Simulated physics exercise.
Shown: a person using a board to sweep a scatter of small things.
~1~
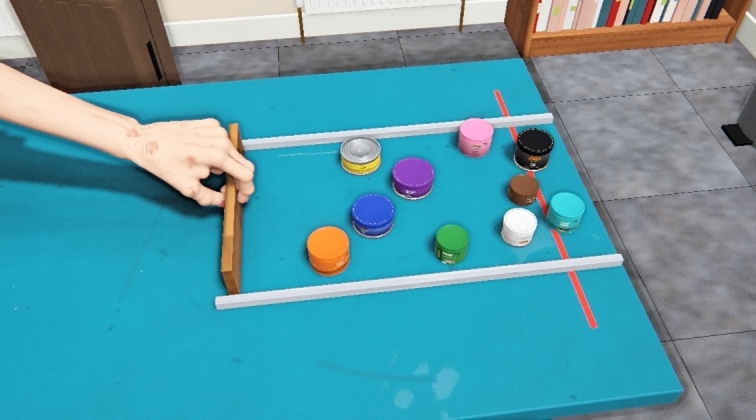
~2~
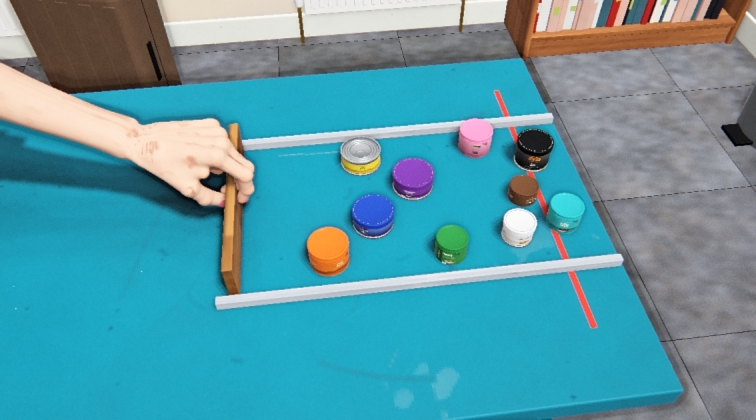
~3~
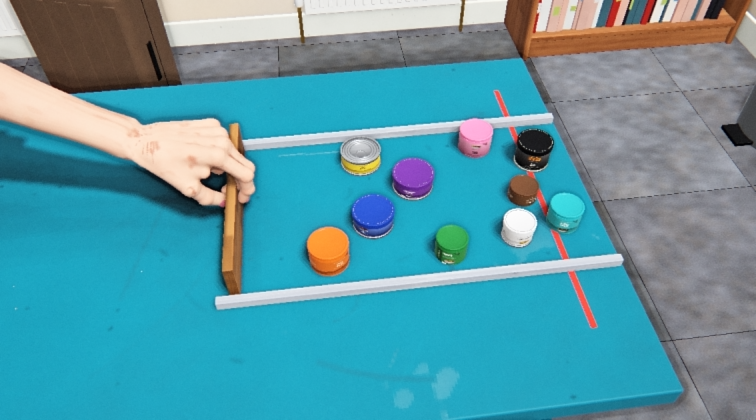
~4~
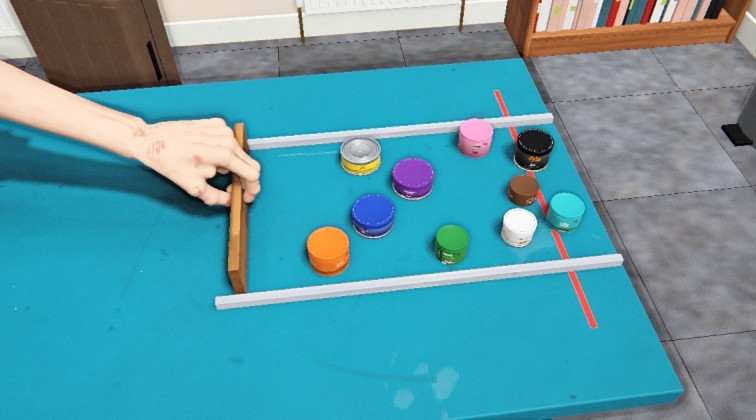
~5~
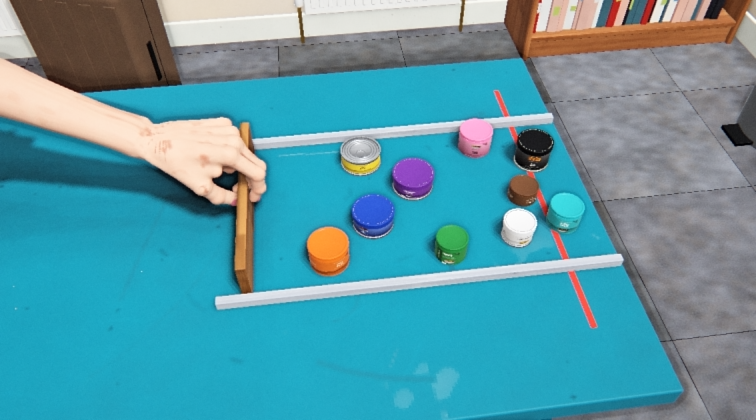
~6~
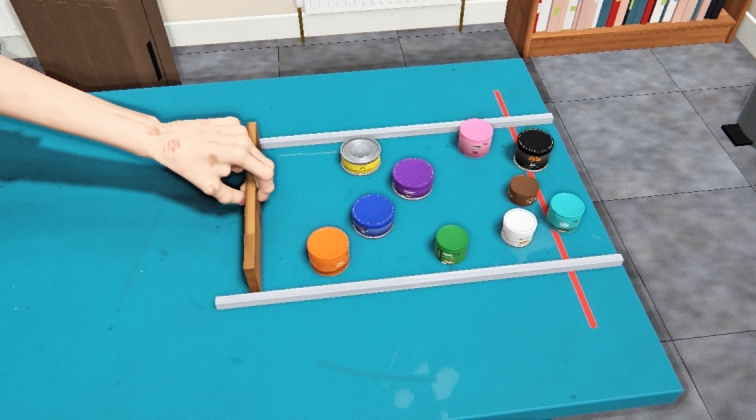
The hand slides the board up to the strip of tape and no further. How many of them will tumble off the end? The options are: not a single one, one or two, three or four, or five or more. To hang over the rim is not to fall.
My answer: Three or four.
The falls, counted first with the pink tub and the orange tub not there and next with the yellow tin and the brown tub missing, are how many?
Result: 2, then 1.
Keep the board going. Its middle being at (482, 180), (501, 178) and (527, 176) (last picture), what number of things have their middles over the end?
Past-the-end tally - position 1: 0, position 2: 0, position 3: 1.
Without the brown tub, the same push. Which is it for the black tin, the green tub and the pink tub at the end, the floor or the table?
The black tin tumbles off; the green tub remains up; the pink tub is lost.
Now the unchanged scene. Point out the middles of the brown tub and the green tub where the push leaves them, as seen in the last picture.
Looks like one lands around (585, 180), and the other around (609, 240).
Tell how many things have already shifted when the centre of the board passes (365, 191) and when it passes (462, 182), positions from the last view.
Counts: 3 / 7.
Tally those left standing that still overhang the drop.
3 overhanging.
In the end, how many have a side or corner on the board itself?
4 in contact.
A little later, none off yet; turquoise tub at rest near (565, 214); black tin at rest near (533, 150); brown tub at rest near (523, 190).
When it is over, the number that fall off is three or four; down, pink tub, black tin and turquoise tub.
